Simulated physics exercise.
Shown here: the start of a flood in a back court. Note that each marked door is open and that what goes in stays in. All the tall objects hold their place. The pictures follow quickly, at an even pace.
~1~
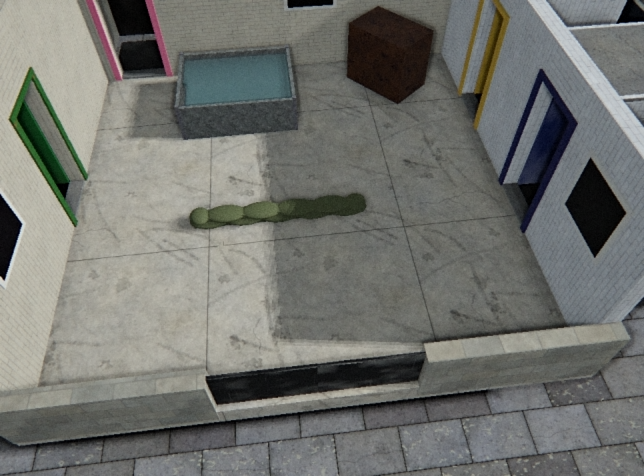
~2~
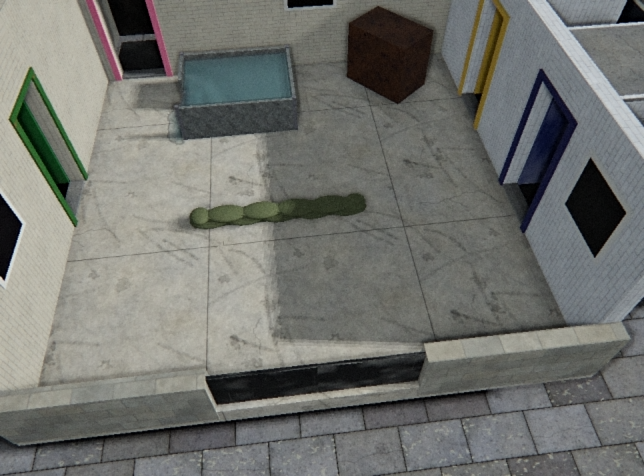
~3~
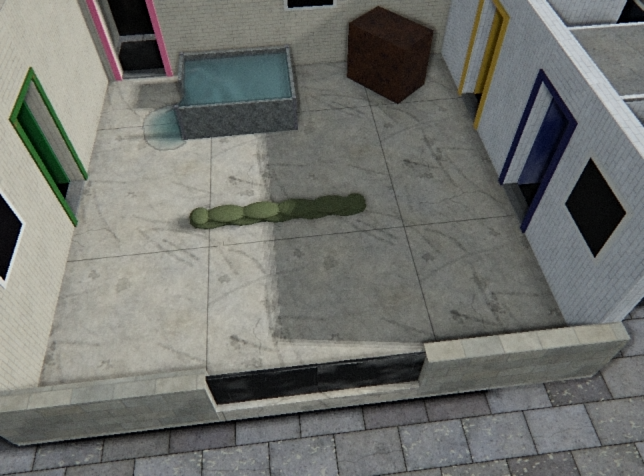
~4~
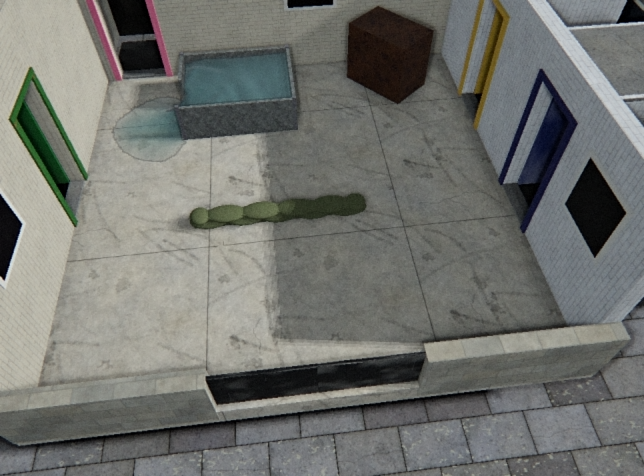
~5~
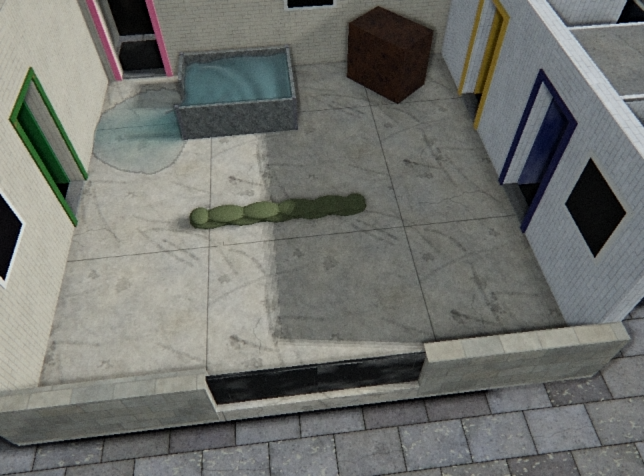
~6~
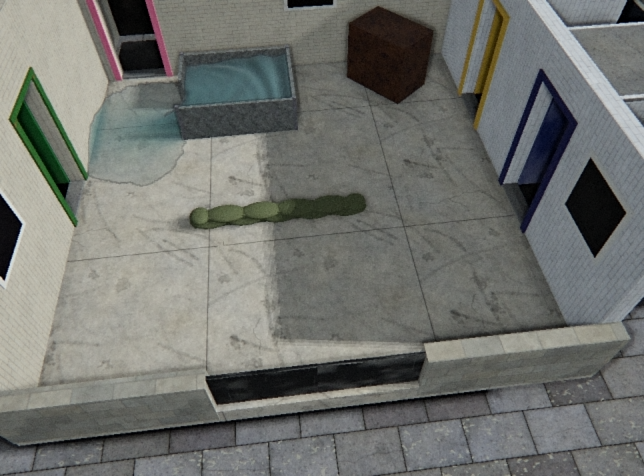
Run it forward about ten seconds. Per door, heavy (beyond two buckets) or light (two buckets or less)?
Pink door - heavy; blue door - light; yellow door - light; green door - heavy.
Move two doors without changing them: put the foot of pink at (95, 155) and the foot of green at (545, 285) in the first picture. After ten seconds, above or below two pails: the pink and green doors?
Looking at it, pink tops the limit, and green fails to reach the limit.
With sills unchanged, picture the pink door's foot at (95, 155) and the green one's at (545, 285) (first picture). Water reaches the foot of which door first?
That is the pink door.
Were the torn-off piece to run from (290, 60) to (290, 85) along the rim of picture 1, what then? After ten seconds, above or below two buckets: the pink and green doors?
Verdict - pink door is safe, green door is safe.
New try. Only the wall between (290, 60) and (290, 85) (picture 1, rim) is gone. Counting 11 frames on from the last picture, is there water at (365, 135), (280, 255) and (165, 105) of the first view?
Sequence: Wetted / spared / spared.
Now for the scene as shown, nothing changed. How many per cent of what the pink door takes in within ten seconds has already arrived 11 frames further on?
My estimate is close to 10 per cent.
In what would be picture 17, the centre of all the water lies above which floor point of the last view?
It's close to (194, 124).
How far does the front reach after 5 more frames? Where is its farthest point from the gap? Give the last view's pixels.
Approximate pixel: (73, 240).
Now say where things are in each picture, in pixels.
Still water in the open tank at (236, 79), in the first frame.
The front is at (178, 141), out from the gap at (185, 113), in the second frame.
The front is at (152, 116), out from the gap at (186, 115), in the third frame.
Water pours out at (186, 116) and has run to (122, 122), in the fourth frame.
The front is at (94, 148), out from the gap at (186, 115), in the fifth frame.
The front is at (89, 169), out from the gap at (186, 115), in the sixth frame.
A moment on, water covers 10 % of the floor; the pink door wet at the sill, nothing in, the blue door not reached, the yellow door not reached, the green door under two buckets in.
Next, water covers 15 % of the floor; the pink door over two buckets in, the blue door not reached, the yellow door not reached, the green door over two buckets in.
Then, water covers 30 % of the floor; the pink door far over two buckets in, the blue door not reached, the yellow door not reached, the green door over two buckets in.
Later, water covers 45 % of the floor; the pink door far over two buckets in, the blue door not reached, the yellow door not reached, the green door far over two buckets in.
In the end, water covers 70 % of the floor; the pink door far over two buckets in, the blue door not reached, the yellow door not reached, the green door far over two buckets in.
